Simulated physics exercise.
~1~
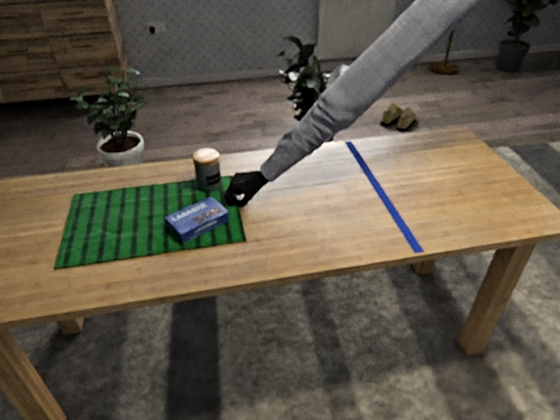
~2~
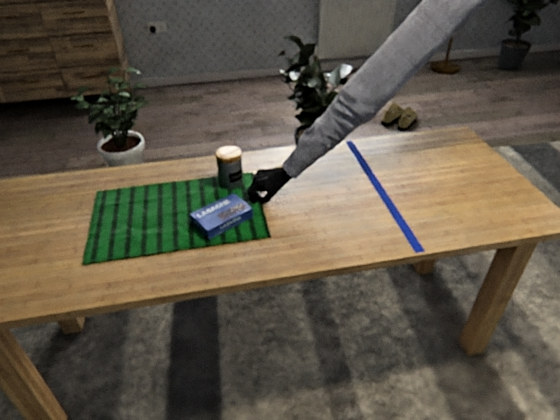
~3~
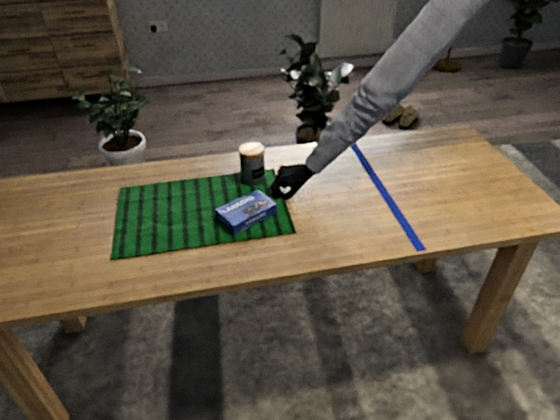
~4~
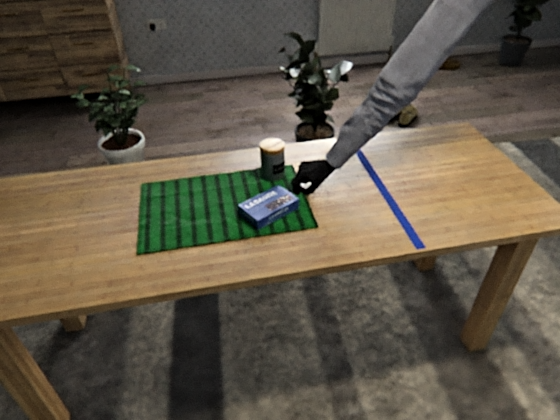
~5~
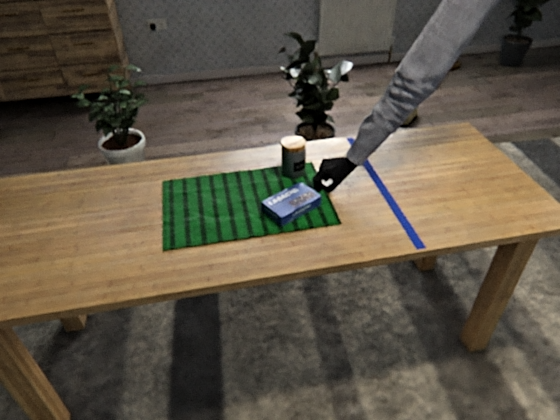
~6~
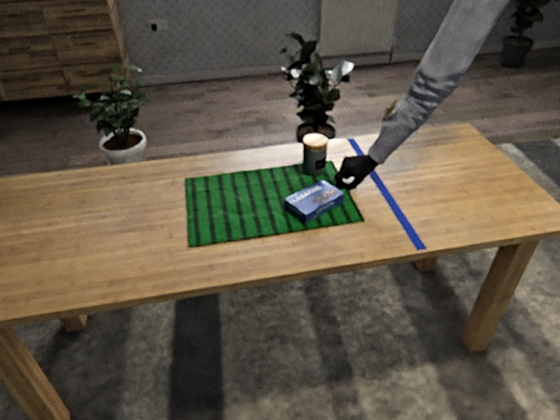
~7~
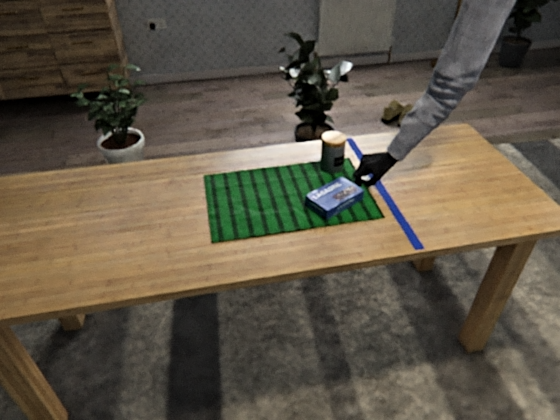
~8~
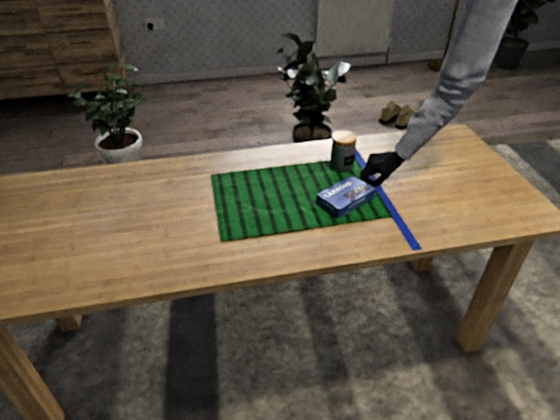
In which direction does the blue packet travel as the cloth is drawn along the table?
The blue packet travels to the right, riding along on the green cloth.
The footage shows a gloved hand drawing a green cloth rightward along a wooden table, with a blue packet and an upright jar riding on it, until the cloth's edge reaches a strip of blue tape, with both items still aboard.
